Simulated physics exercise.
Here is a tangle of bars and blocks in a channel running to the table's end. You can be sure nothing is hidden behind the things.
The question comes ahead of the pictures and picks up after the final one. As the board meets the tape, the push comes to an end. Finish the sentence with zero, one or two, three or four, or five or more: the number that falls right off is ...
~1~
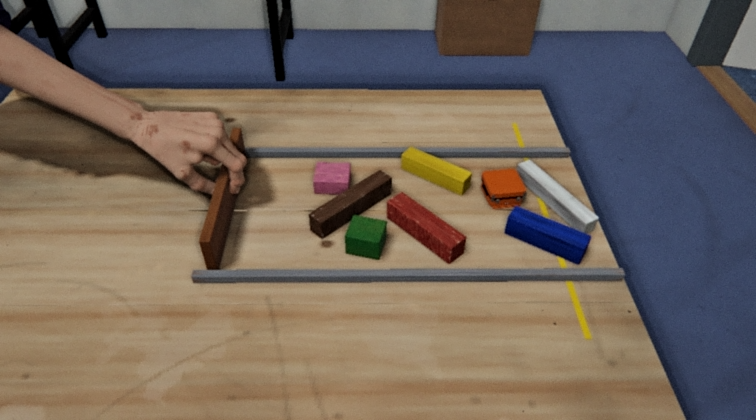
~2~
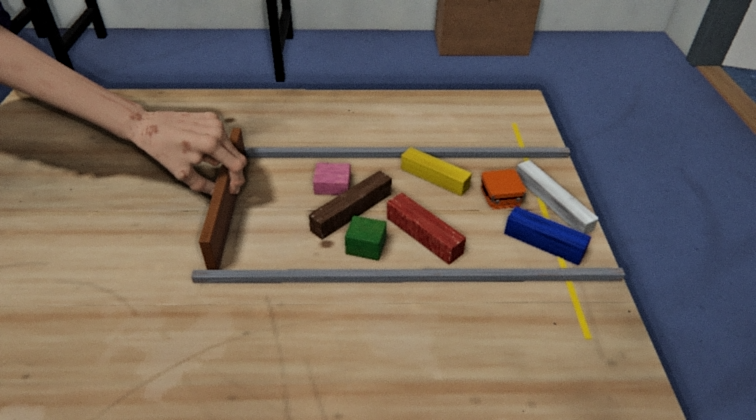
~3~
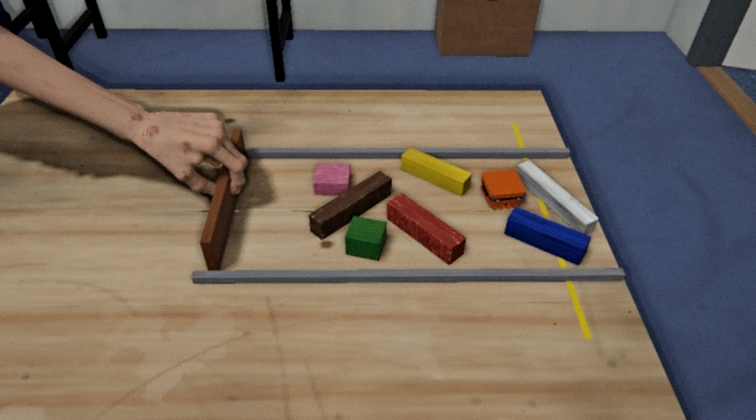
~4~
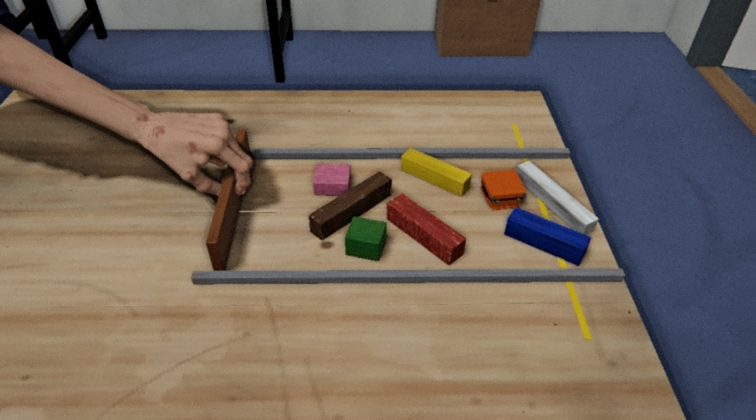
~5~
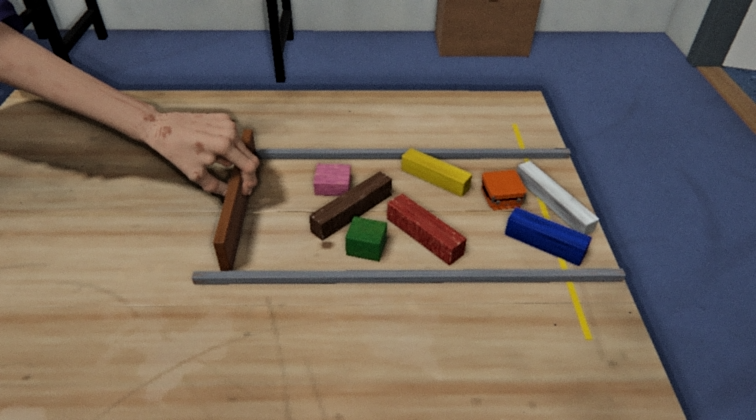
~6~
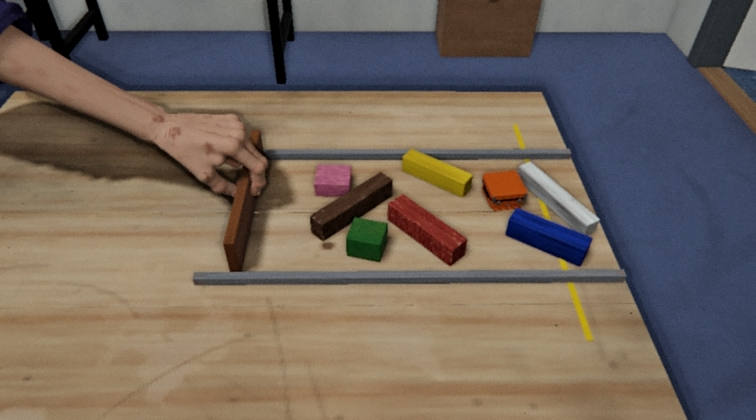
The number that falls right off is three or four.
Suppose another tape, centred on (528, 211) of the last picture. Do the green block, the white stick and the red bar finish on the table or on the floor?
One by one: The green block holds its spot, the white stick topples, the red bar holds its spot.
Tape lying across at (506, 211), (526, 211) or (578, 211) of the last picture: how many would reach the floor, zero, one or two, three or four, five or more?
In order of the places: Just one or two; just one or two; at least five.
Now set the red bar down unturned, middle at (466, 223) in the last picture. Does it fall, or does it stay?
Red bar: Safe.
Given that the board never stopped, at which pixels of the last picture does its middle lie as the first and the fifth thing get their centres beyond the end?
I'd put it close to (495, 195) and later close to (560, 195).
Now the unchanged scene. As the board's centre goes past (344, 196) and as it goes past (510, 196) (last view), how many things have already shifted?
That makes 3 at the first spot and 8 at the second.
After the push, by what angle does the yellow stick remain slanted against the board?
Somewhere near 90 degrees, I'd say.
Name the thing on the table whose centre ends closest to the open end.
The red bar is it.
Soon after, none off yet; white stick at rest near (555, 197); blue stick at rest near (548, 236); orange case at rest near (503, 191).
Then, none off yet; white stick tipped a little near (597, 195); blue stick moved a little near (588, 237); orange case moved well along near (565, 194).
At rest, the number that fall off is three or four; fallen, orange case, blue stick and white stick.
